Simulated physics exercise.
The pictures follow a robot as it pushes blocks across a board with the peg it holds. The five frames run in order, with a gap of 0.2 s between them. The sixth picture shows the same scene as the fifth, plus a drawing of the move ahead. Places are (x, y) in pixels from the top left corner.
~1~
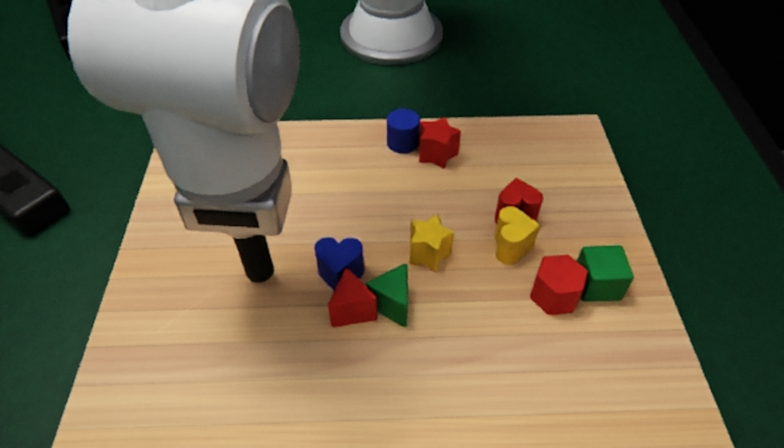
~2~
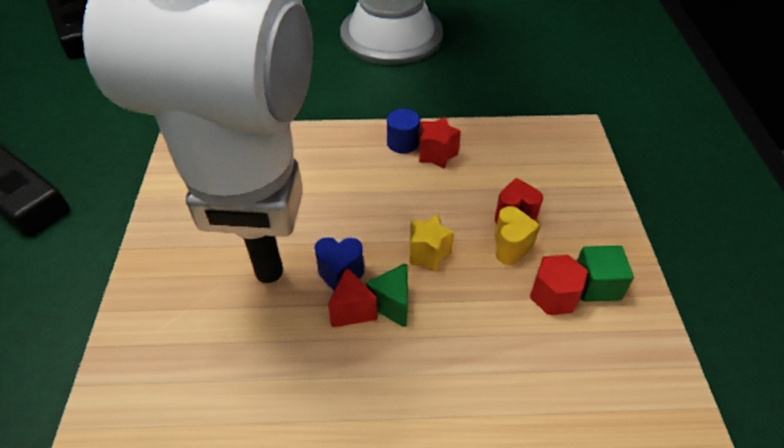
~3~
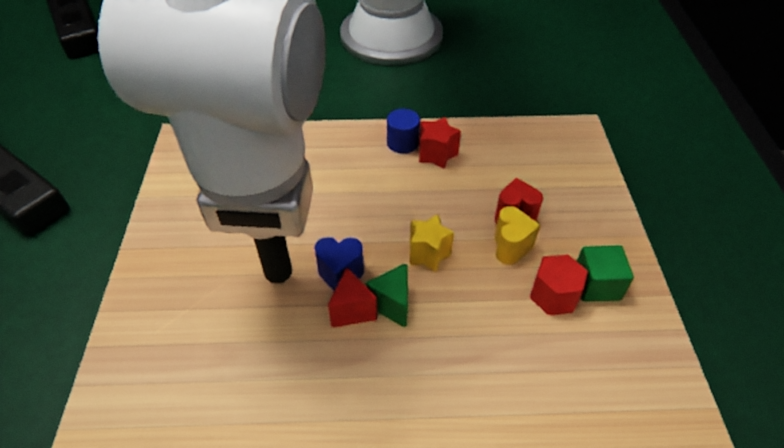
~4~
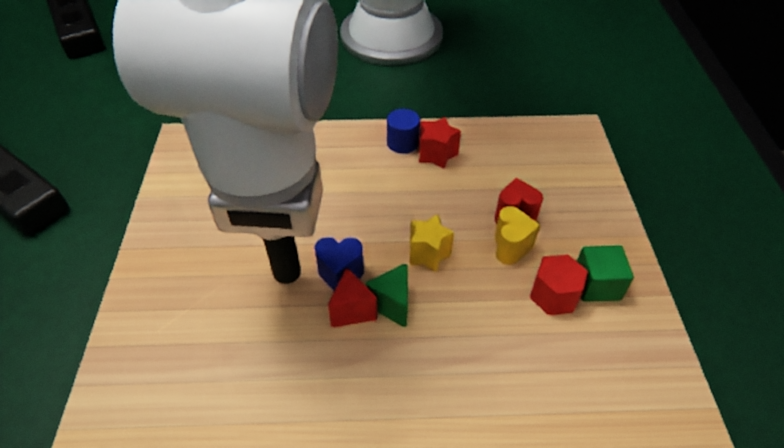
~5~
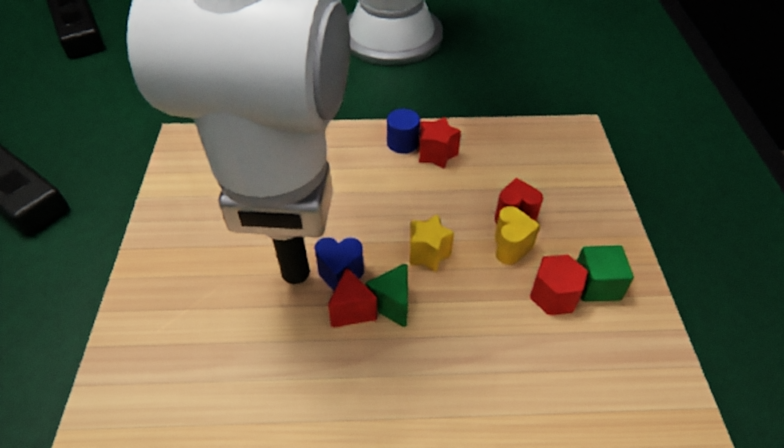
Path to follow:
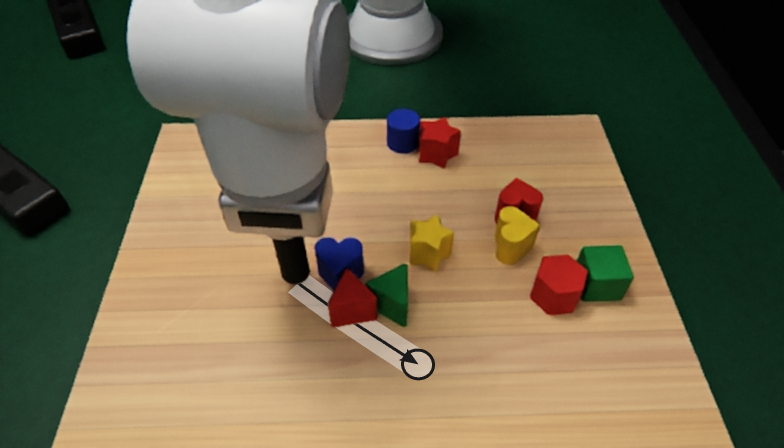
On a light wooden board scattered with colourful blocks, a white robot arm slid its black peg slowly to the right, drawing nearer the blue heart, while all the blocks stayed still.
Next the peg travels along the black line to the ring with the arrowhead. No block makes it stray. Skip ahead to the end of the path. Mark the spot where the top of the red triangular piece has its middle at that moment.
Somewhere near (449, 331).
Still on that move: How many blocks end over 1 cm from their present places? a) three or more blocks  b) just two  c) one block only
c.
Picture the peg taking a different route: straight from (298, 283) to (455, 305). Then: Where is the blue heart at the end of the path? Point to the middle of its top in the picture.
Close to (371, 244).
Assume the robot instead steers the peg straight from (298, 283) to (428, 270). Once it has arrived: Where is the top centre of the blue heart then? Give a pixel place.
Around pixel (425, 221).
The line goes from (298, 283) to (418, 364).
The first path, step by step. One third of the way, peg at (333, 299); red triangular piece at (360, 295).
Two thirds of the way, peg at (375, 327); red triangular piece at (406, 318), turned 25° anticlockwise; green triangular piece at (396, 282).
At the end, peg at (419, 355); blue heart unmoved; red triangular piece at (449, 331), turned 55° anticlockwise; green triangular piece at (396, 282).
